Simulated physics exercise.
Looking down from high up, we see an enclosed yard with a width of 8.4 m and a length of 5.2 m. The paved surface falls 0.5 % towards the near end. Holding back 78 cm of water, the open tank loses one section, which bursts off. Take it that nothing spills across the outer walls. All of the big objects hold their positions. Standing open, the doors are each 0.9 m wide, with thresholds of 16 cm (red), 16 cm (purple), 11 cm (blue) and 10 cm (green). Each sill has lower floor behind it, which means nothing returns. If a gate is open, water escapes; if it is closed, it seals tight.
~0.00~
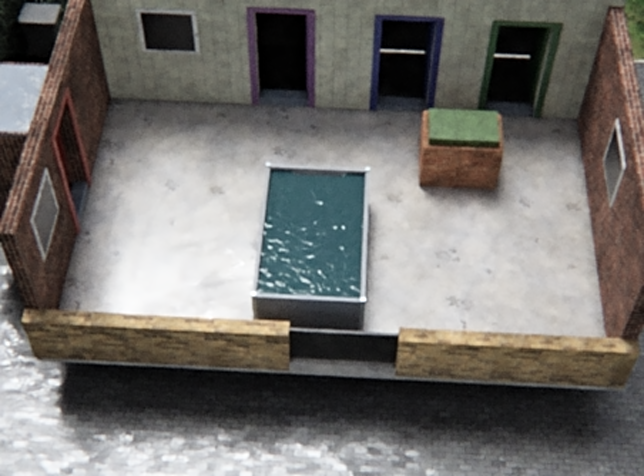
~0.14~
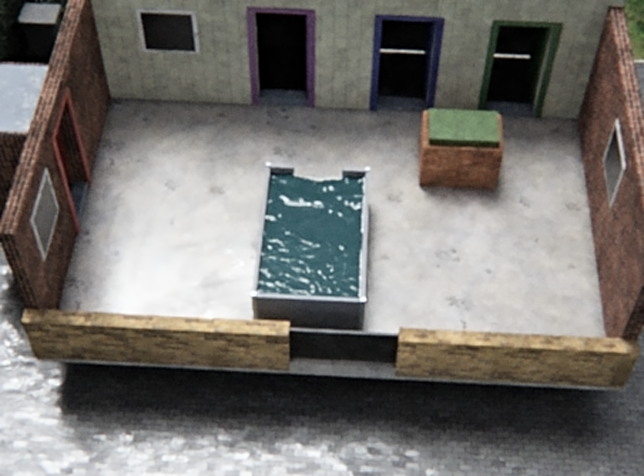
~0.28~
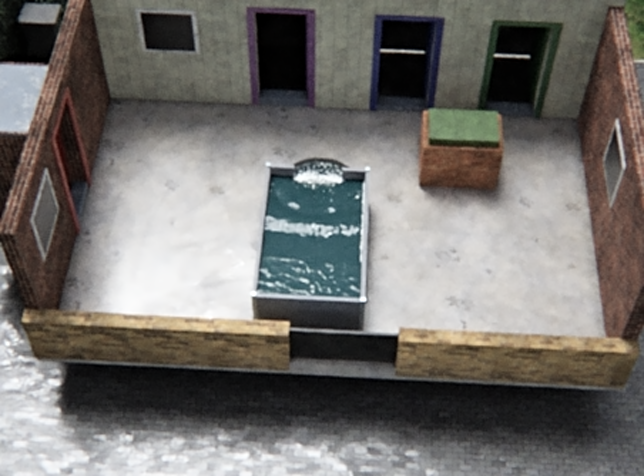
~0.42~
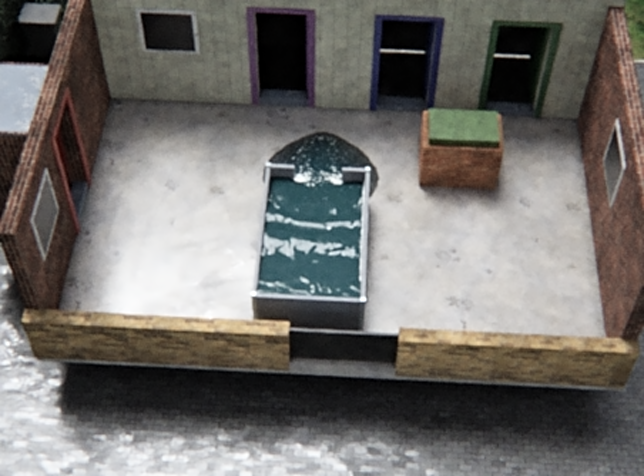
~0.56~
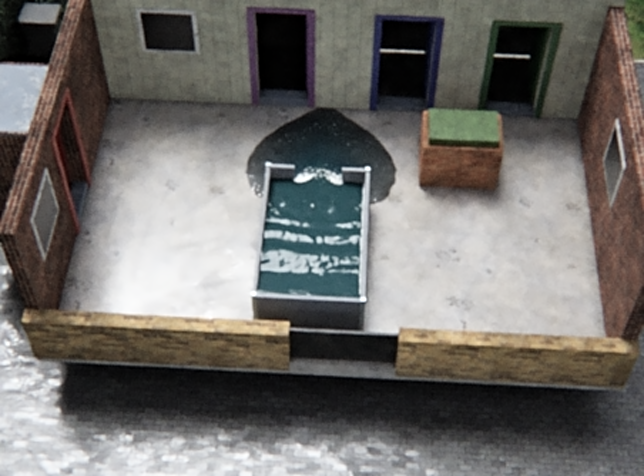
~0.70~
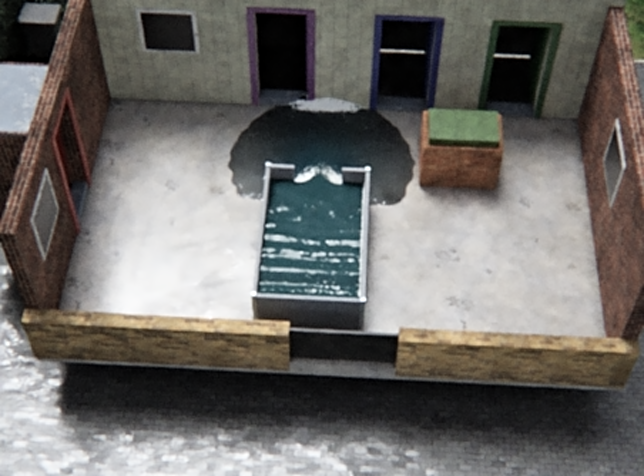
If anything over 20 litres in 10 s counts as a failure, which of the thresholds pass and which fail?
The red door passes. The purple door fails. The blue door fails. The green door passes.
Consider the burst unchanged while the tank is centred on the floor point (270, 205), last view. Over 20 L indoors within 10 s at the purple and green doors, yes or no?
Purple gets more than that, green gets no more than that.
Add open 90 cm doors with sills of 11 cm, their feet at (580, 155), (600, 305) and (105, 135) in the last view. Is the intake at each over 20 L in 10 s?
Per doorway, in order: Sufficient / insufficient / sufficient.
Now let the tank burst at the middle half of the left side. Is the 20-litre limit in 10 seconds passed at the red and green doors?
Against that limit: Red past it, green below.
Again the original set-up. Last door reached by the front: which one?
Door: Red.
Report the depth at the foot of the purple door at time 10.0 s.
It averages close to 8.0 centimetres.
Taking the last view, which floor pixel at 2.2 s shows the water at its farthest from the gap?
That would be close to (569, 122).
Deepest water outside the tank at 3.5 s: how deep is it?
I'd put it at close to 26 cm.
After 1.4 s water covers 20 % of the floor and is deepest (42 cm) near (323, 195); red door not reached, purple door 30 cm at the sill, 26 L in, blue door 22 cm at the sill, 7 L in, green door not reached.
After 2.2 s water covers 30 % of the floor and is deepest (35 cm) near (323, 195); red door not reached, purple door 31 cm at the sill, 80 L in, blue door 21 cm at the sill, 41 L in, green door 7 cm at the sill, 0 L in.
After 3.5 s water covers 40 % of the floor and is deepest (26 cm) near (323, 195); red door 5 cm at the sill, 0 L in, purple door 21 cm at the sill, 132 L in, blue door 15 cm at the sill, 79 L in, green door 7 cm at the sill, 0 L in.
After 6.0 s water covers 80 % of the floor and is deepest (17 cm) near (561, 136); red door 7 cm at the sill, 0 L in, purple door 14 cm at the sill, 145 L in, blue door 12 cm at the sill, 97 L in, green door 10 cm at the sill, 4 L in.
After 10.0 s water covers 95 % of the floor and is deepest (16 cm) near (288, 349); red door 5 cm at the sill, 0 L in, purple door 8 cm at the sill, 146 L in, blue door 6 cm at the sill, 98 L in, green door 7 cm at the sill, 8 L in.
